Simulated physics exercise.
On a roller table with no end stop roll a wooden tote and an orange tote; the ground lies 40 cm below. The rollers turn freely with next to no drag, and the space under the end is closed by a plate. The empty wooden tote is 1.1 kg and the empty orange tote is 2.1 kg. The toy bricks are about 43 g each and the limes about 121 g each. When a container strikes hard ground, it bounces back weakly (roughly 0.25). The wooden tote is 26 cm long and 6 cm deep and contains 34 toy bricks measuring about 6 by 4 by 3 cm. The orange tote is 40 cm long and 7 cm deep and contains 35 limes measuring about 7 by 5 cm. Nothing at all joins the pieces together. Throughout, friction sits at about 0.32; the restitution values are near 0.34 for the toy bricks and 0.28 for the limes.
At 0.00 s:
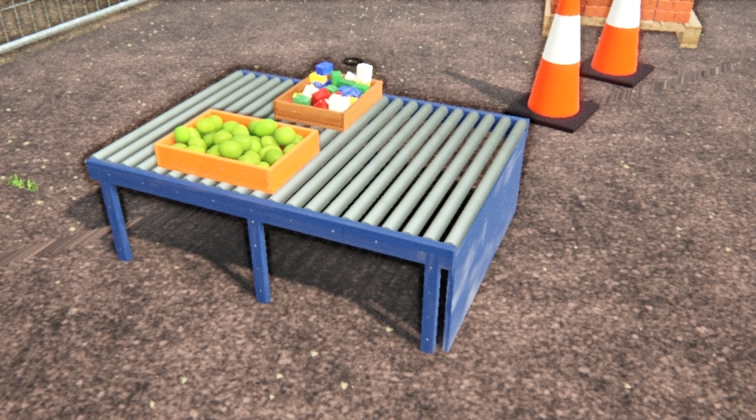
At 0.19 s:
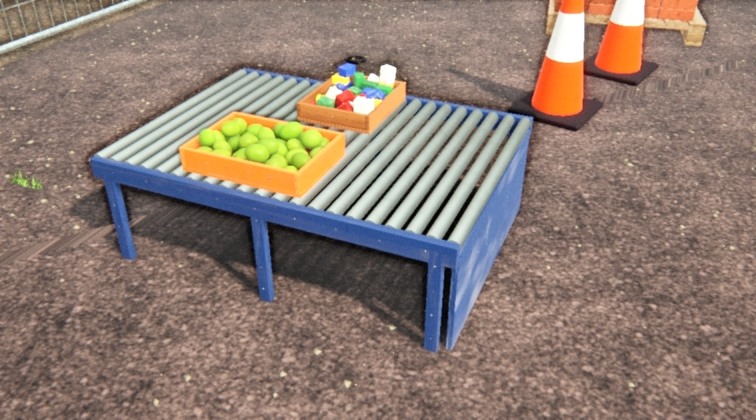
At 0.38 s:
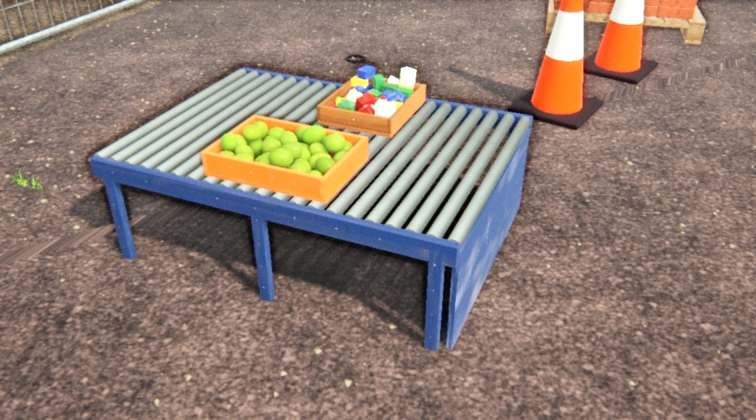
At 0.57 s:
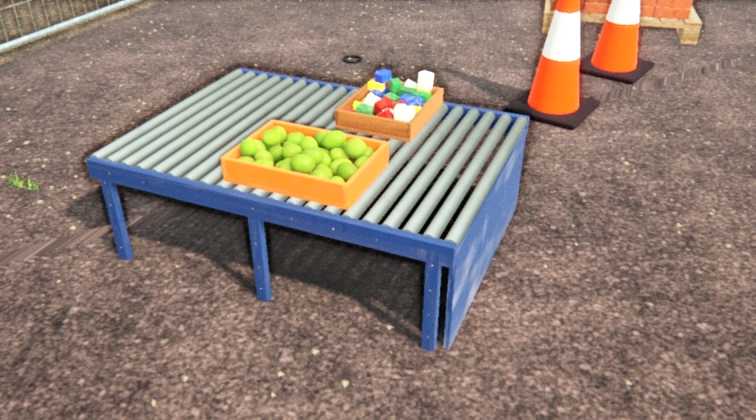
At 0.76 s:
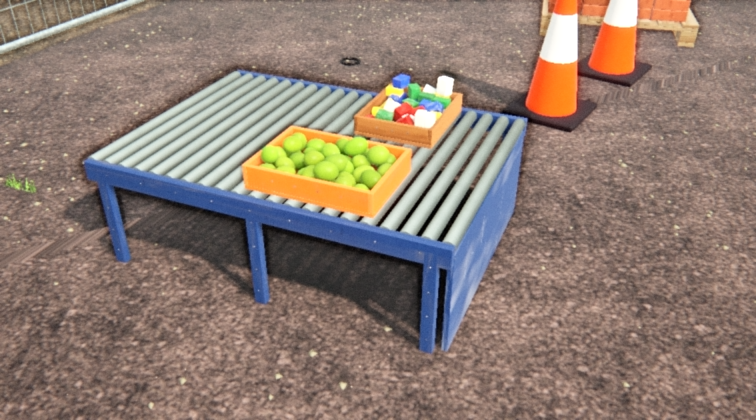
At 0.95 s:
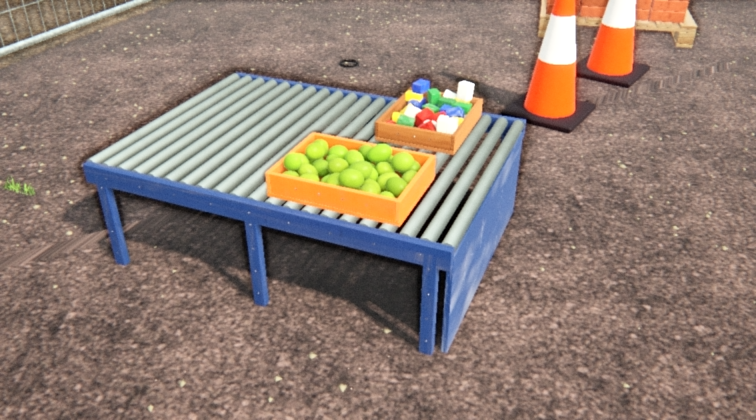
Two open crates, one of green limes and one of colorful toy bricks, rolling rightward together across a blue-framed roller table outdoors.
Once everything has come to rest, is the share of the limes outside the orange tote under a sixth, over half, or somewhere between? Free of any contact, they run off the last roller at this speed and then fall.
It will drop a sixth to half of its contents.
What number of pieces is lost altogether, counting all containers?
Taken together it comes to about 35.
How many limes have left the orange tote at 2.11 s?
The number comes to some 0.
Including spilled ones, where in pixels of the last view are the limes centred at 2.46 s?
Pixel (539, 305), give or take.
After 1.20 s, the front runs out over the edge.
After 1.91 s, the wooden tote leans 46° with 2 of 34 out and the orange tote is level with 0 of 35 out.
After 2.11 s, the wooden tote has gone over with 19 of 34 out and the orange tote leans 32° with 0 of 35 out.
After 2.46 s, the wooden tote has gone over with 22 of 34 out and the orange tote leans 55° with 12 of 35 out.
Final count (at 2.89 s), the wooden tote has gone over with 22 of 34 out and the orange tote leans 55° with 13 of 35 out. Asked share, 13 of 35, 37 per cent.
